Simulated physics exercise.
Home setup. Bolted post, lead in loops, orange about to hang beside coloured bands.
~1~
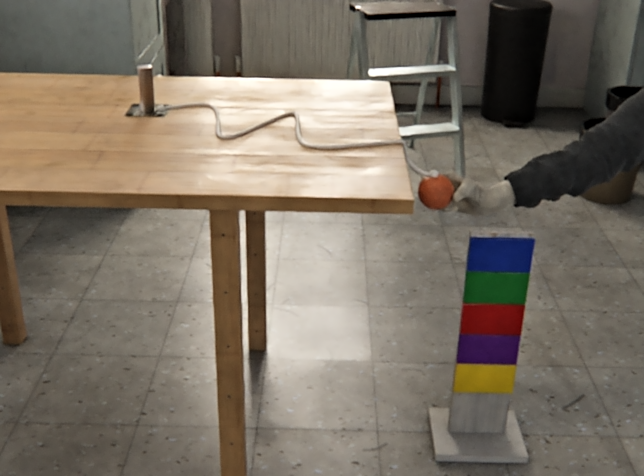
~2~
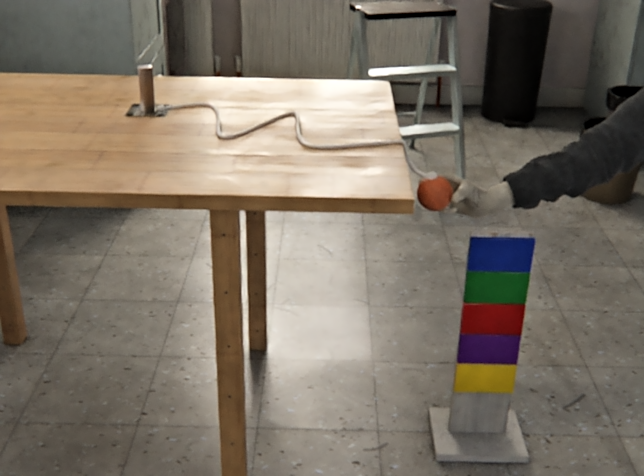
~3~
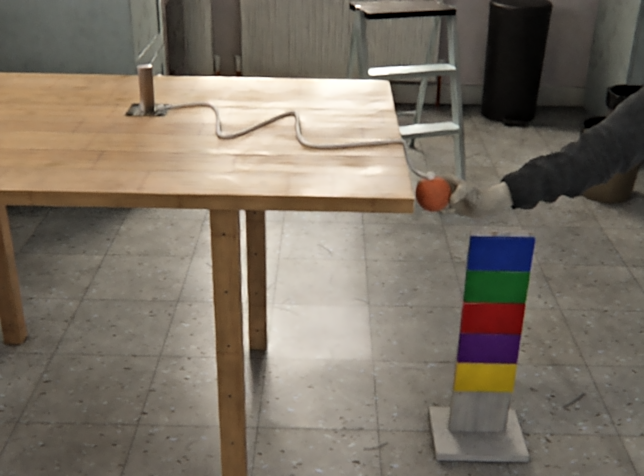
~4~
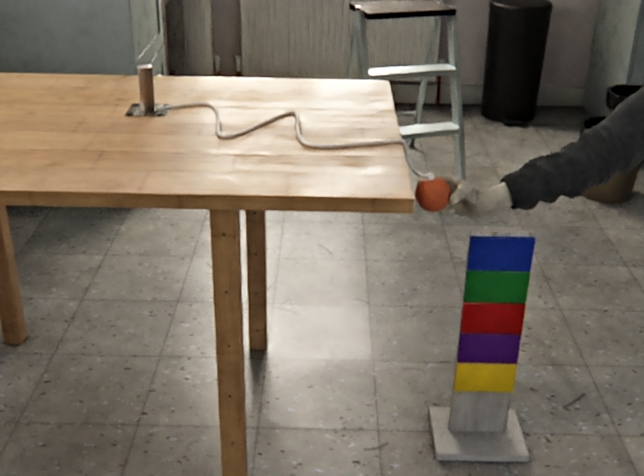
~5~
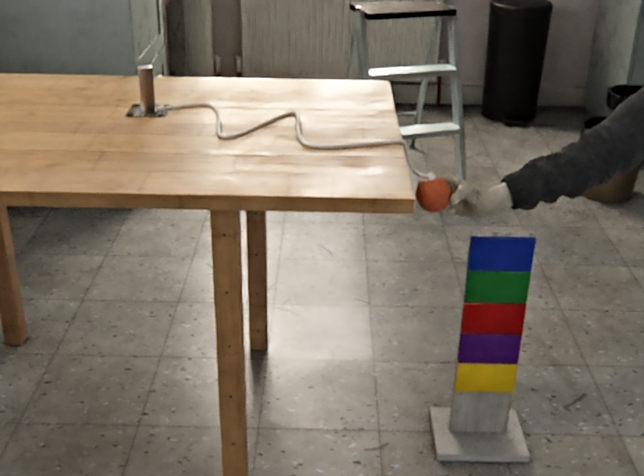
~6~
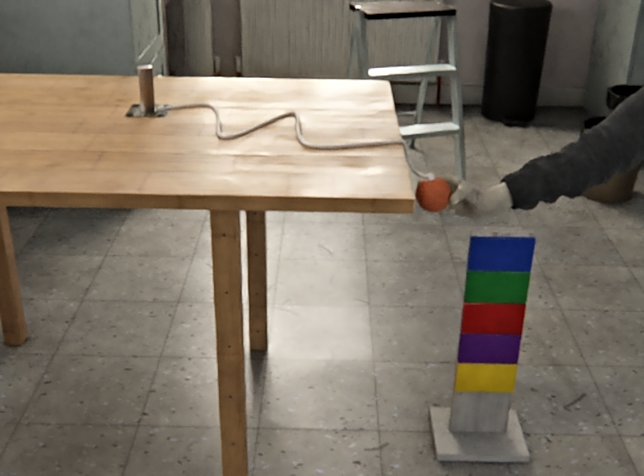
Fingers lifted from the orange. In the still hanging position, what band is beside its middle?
Its centre hangs level with the yellow band.
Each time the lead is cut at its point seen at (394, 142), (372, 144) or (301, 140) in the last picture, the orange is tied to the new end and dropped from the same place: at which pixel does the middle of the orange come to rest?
Well, that gives around (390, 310) the first time, (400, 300) the next and (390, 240) the last.
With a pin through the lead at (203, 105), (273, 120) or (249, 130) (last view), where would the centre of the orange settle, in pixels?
It comes to rest around (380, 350), (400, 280) and (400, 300) respectively.
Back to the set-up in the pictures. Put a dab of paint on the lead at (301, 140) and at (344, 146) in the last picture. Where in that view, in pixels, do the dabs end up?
End points: Roughly (391, 222); roughly (386, 266).
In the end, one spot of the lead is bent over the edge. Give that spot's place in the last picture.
Location: About (285, 115).
Soon after, orange near (375, 364); level with yellow.
After that, orange near (395, 365); level with yellow.
In the end, orange near (381, 366); level with yellow. The yellow one.
